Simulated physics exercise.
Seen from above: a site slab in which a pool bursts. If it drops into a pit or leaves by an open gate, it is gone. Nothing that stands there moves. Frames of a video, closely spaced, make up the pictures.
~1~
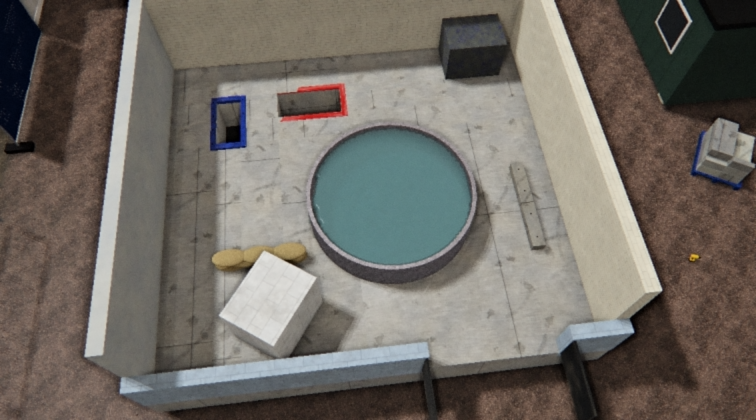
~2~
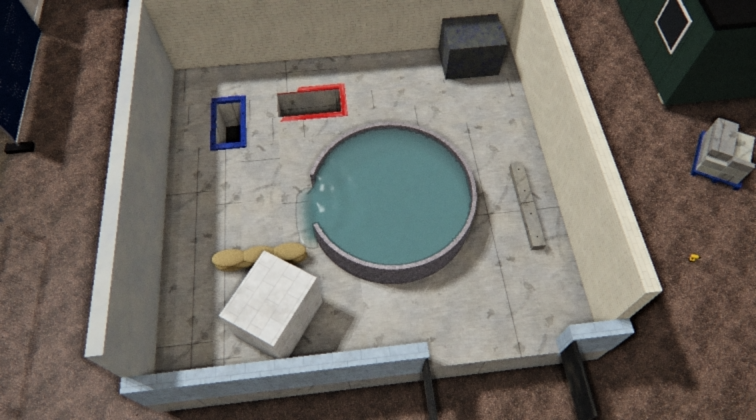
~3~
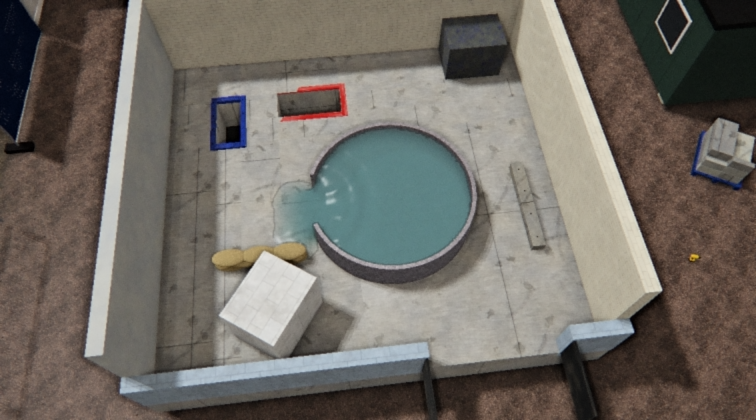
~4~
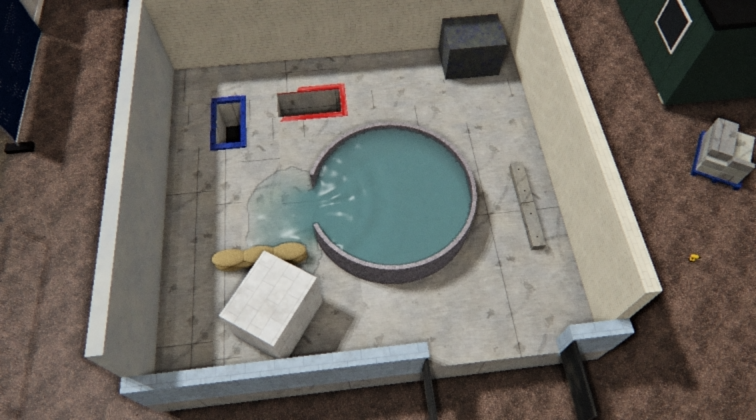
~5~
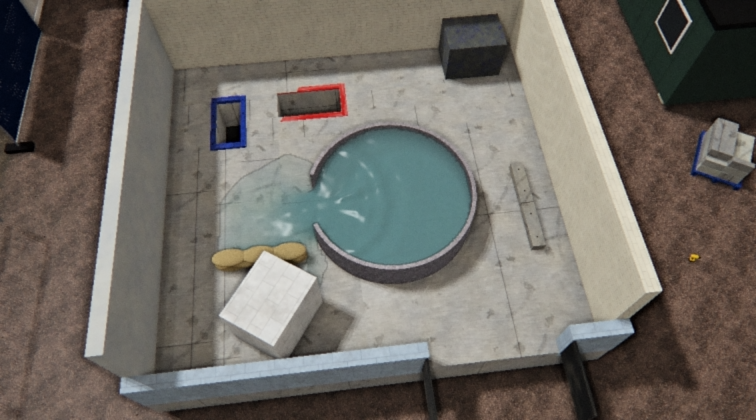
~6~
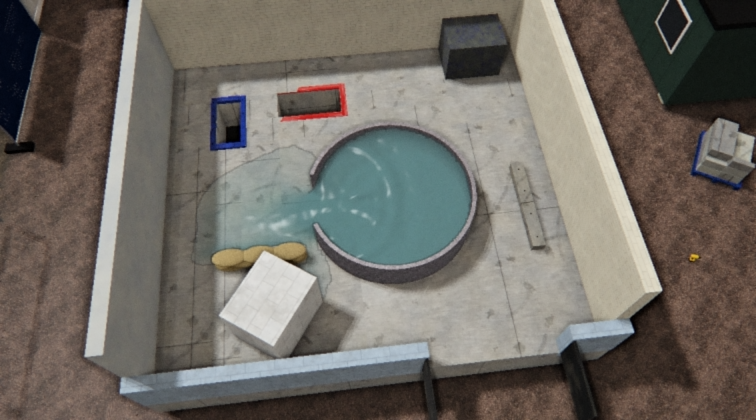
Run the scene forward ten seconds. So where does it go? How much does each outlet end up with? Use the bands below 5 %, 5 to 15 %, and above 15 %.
Once it settles, the gate ends up with below 5 %, the red pit ends up with 5 to 15 %, the blue pit ends up with 5 to 15 %.
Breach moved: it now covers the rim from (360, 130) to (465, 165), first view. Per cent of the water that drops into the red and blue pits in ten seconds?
Red: 20 percent; blue: 2 percent.
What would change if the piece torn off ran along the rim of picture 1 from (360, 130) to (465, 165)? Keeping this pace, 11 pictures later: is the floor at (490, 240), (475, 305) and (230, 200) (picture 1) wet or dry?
First point spared, second point spared, third point spared.
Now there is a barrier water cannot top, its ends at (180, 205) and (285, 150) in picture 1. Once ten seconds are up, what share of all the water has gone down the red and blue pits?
The red pit gets 4 per cent, the blue pit 2 per cent.
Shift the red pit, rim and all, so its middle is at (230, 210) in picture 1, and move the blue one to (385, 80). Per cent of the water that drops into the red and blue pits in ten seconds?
The red pit takes 40 per cent, and the blue pit takes 2 per cent.
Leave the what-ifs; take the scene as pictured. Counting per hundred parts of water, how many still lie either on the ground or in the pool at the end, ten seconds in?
I'd put it near 80 %.
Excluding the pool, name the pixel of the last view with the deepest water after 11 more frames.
Look near (174, 237).
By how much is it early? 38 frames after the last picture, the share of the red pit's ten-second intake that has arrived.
That share would be near 35 %.
A moment on, water covers 20 % of the floor; the gate 0 %, the red pit 0 %, the blue pit 0 %.
Next, water covers 25 % of the floor; the gate 0 %, the red pit 0 %, the blue pit 0 %.
Then, water covers 35 % of the floor; the gate 0 %, the red pit 0 %, the blue pit 2 %.
Later, water covers 65 % of the floor; the gate 0 %, the red pit 4 %, the blue pit 5 %.
In the end, water covers 90 % of the floor; the gate 1 %, the red pit 10 %, the blue pit 8 %.
